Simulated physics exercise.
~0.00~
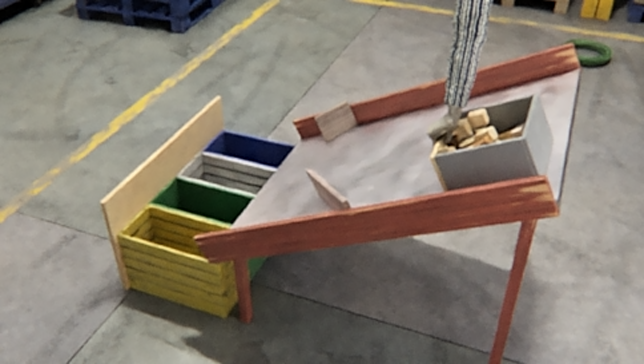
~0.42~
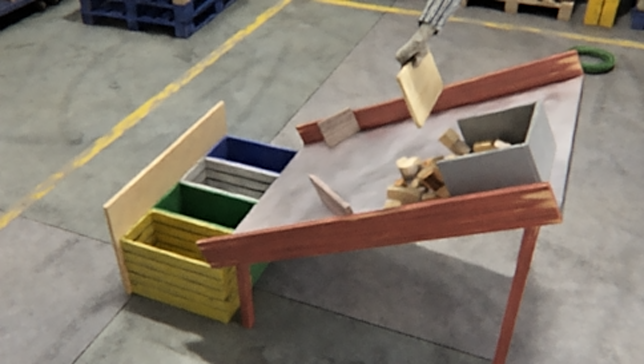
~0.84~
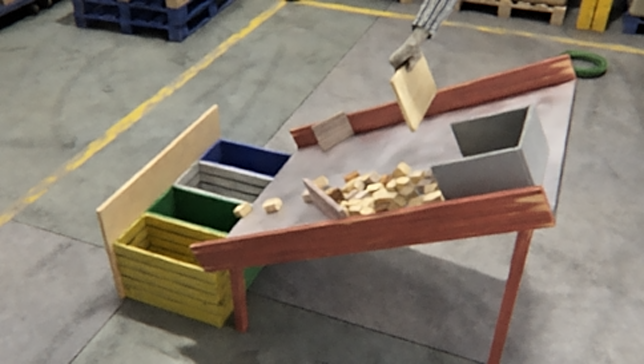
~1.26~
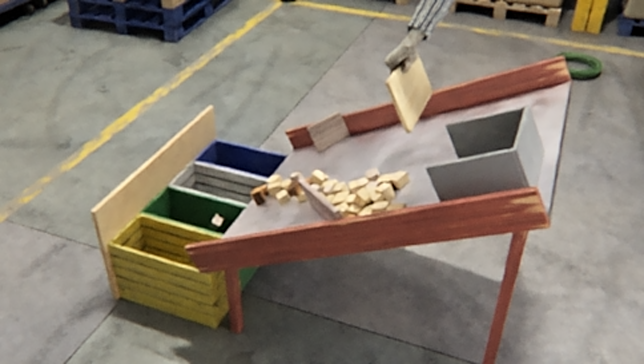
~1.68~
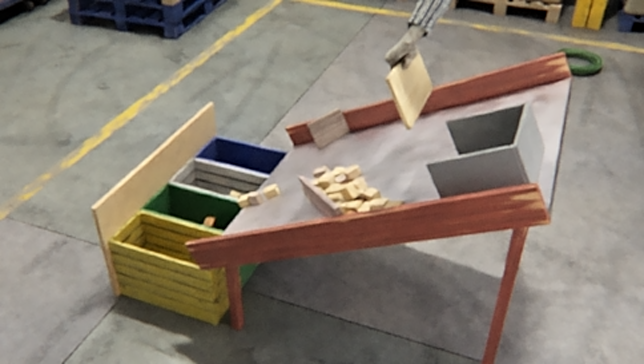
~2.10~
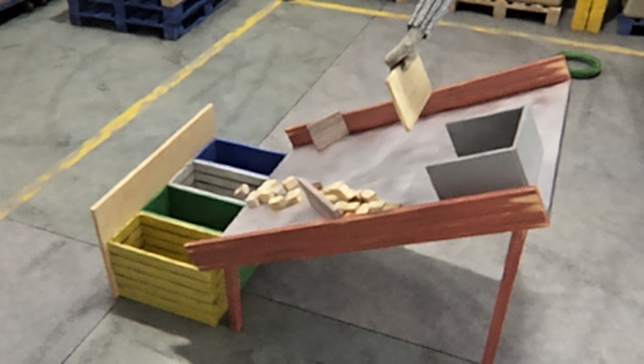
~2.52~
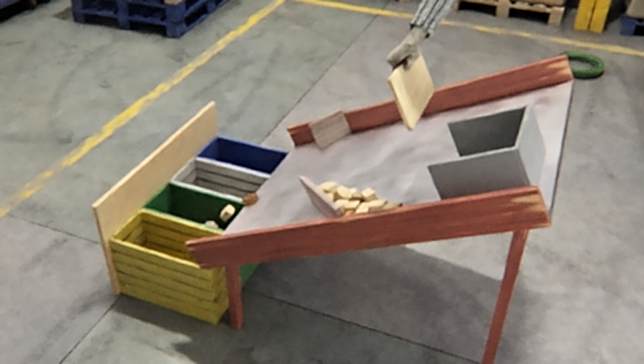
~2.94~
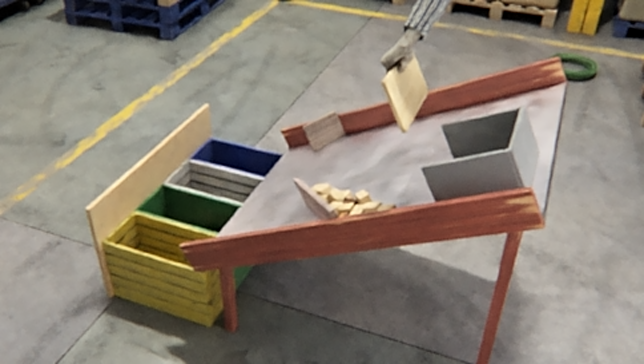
On a warehouse floor, wooden blocks spilling from a grey pen down a sloping table, some dropping into tubs, others stopping behind a board.
